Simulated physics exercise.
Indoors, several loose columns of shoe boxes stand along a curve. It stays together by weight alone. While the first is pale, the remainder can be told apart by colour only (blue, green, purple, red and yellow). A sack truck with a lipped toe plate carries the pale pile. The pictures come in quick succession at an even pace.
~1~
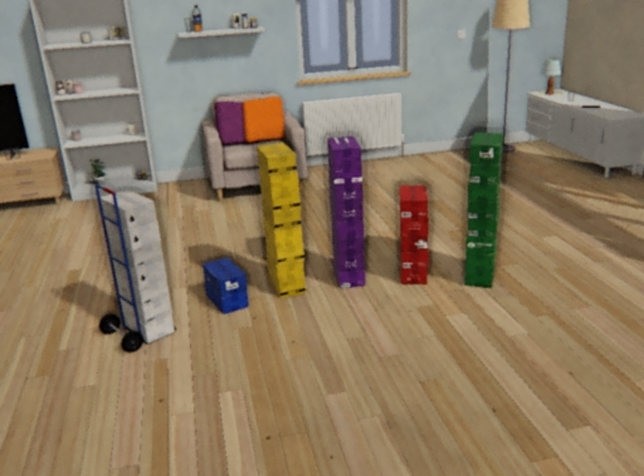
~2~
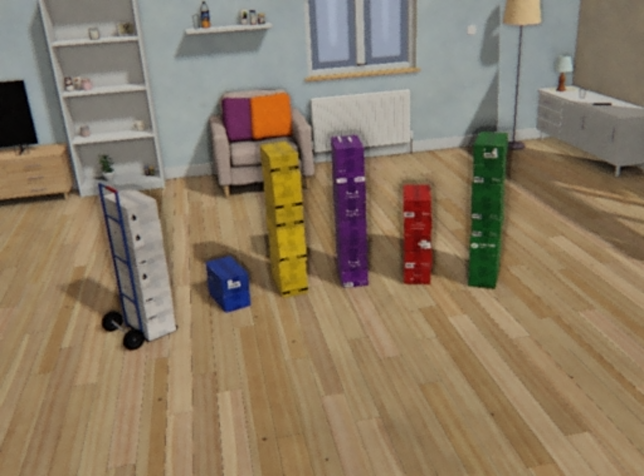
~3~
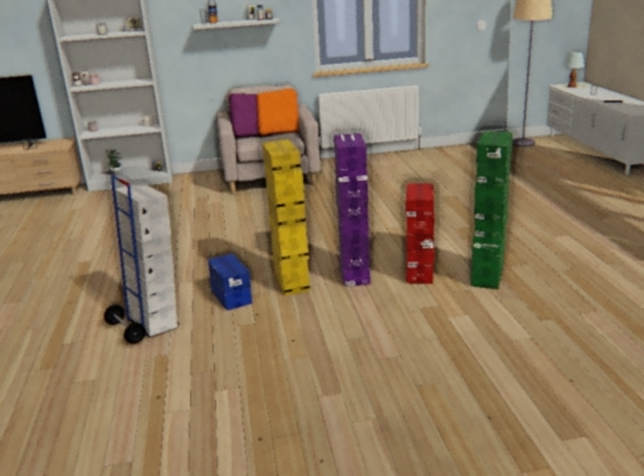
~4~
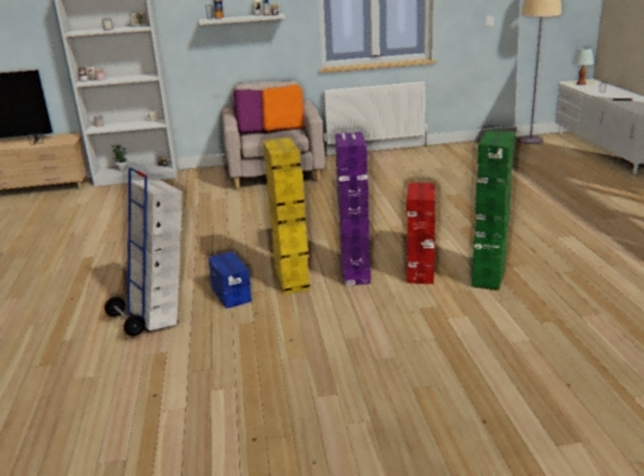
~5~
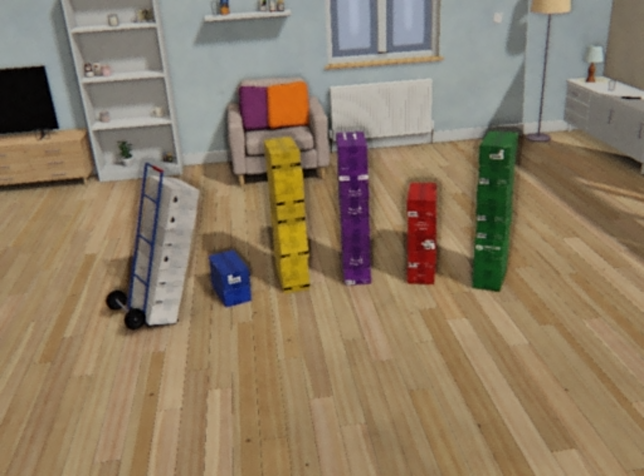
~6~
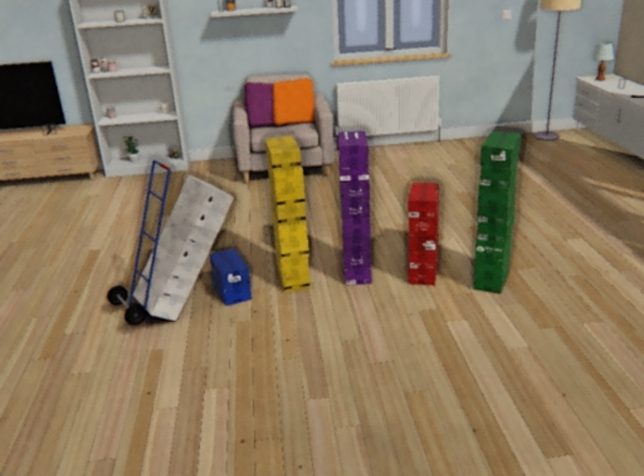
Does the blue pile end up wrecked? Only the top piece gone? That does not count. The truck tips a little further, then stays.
No.
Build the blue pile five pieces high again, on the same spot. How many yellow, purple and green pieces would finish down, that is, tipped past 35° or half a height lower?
The numbers come out as yellow 8, purple 7 and green 8.
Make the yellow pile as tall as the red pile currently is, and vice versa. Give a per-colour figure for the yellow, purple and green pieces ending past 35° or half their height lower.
Colour by colour: Yellow 0; purple 0; green 0.
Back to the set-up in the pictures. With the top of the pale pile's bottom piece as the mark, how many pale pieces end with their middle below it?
4 in all.
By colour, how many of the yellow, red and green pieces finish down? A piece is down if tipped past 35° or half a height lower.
The tally reads yellow 0, then red 0, then green 0.
Soon, 7 of the pale pile down; none of the 2 blue boxes down (0 of 31 in all colours); top blue box unmoved.
A while on, 7 of the pale pile down; none of the 2 blue boxes down (0 of 31 in all colours); top blue box displaced a little.
Towards the end, 7 of the pale pile down; none of the 2 blue boxes down (0 of 31 in all colours); top blue box displaced a little; top yellow box displaced a little.
Finally, 7 of the pale pile down; none of the 2 blue boxes down (0 of 31 in all colours); top blue box displaced a little; top yellow box displaced a little. Seen by the last camera, middles, top blue box near (232, 268), top yellow box near (284, 153).
